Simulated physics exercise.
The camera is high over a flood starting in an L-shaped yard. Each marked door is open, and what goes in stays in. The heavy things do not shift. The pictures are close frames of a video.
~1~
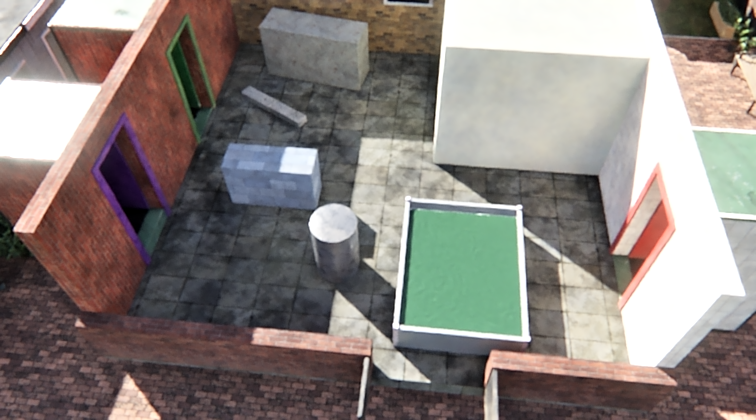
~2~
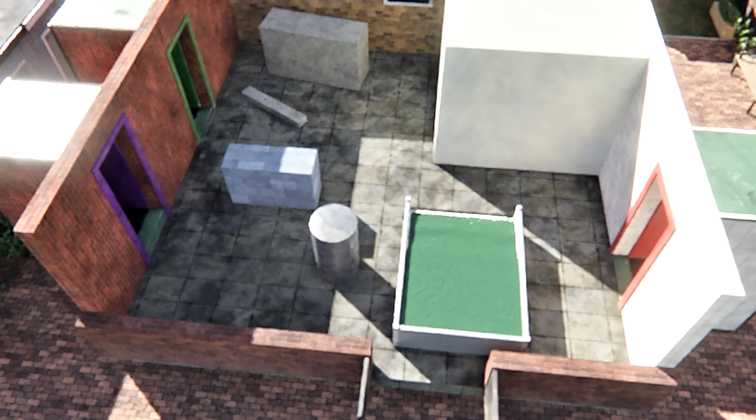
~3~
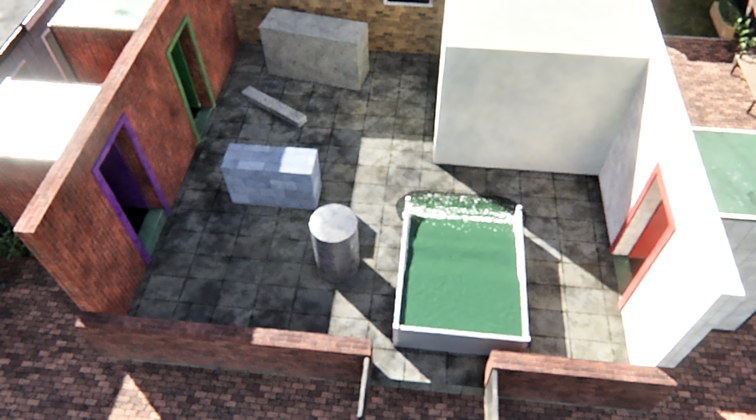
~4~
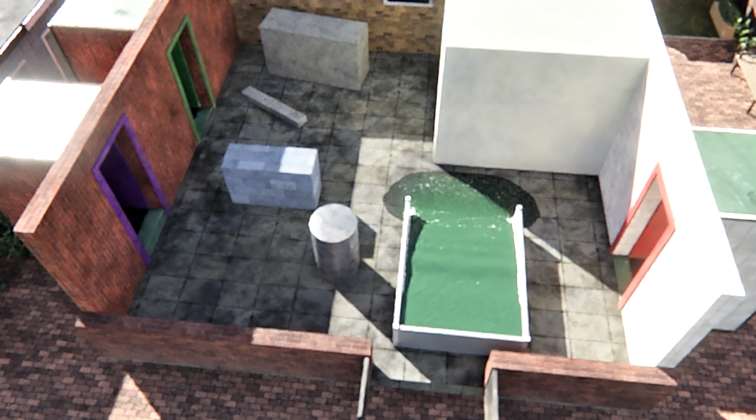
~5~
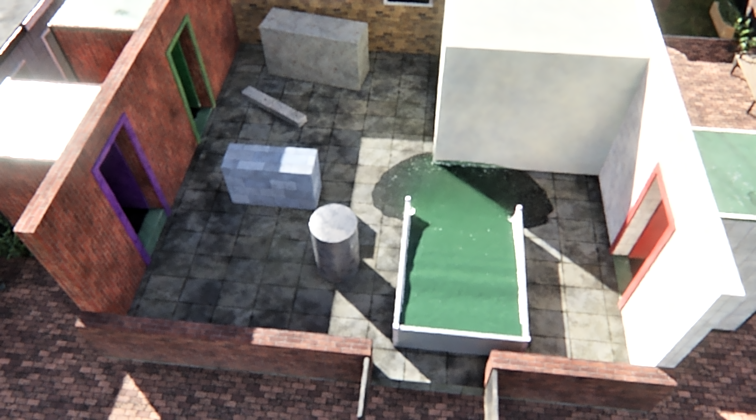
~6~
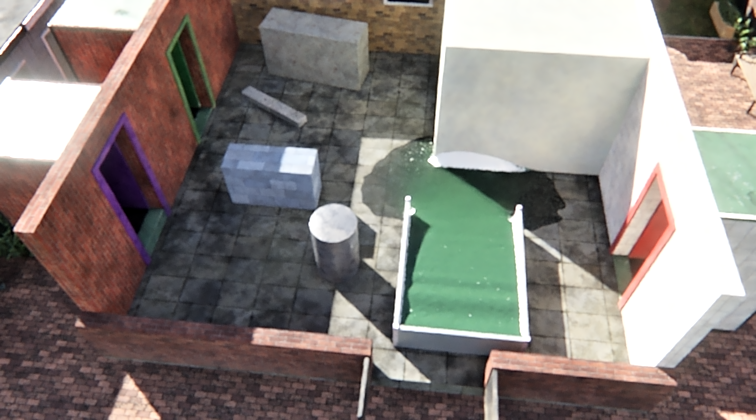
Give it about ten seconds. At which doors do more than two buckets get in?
The purple door admits no more than that; the green door lets in a lot; the red door lets in a lot.
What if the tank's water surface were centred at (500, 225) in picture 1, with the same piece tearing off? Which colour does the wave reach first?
First comes the red one.
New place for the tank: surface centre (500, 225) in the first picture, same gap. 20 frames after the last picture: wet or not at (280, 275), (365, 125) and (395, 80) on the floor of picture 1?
As listed: Flooded, flooded, dry.
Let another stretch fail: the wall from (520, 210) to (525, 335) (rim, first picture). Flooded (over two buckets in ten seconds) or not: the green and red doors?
Then: The green door takes less, the red door lets more in.
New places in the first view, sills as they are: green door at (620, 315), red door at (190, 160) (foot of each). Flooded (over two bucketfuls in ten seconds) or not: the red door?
In short: Red floods.
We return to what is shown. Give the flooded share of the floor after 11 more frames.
Some 30 per cent.
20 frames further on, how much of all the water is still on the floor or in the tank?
Near 100 in a hundred.
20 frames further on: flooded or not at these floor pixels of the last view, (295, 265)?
Verdict: Dry.
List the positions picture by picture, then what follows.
The first frame shows the tank at (462, 266) is whole and still.
In the second frame, the front is at a hidden place, out from the gap on the tank's far side.
In the third frame, the front is at (403, 201), out from the gap on the tank's far side.
In the fourth frame, water pours out on the tank's far side and has run to (397, 188).
In the fifth frame, water pours out on the tank's far side and has run to (420, 158).
In the sixth frame, water pours out on the tank's far side and has run to (421, 142).
A moment on, water covers 20 % of the floor; the purple door not reached, the green door not reached, the red door not reached.
Next, water covers 30 % of the floor; the purple door not reached, the green door not reached, the red door not reached.
Then, water covers 55 % of the floor; the purple door not reached, the green door wet at the sill, nothing in, the red door under two buckets in.
Later, water covers 75 % of the floor; the purple door wet at the sill, nothing in, the green door over two buckets in, the red door over two buckets in.
In the end, water covers 90 % of the floor; the purple door wet at the sill, nothing in, the green door over two buckets in, the red door over two buckets in.
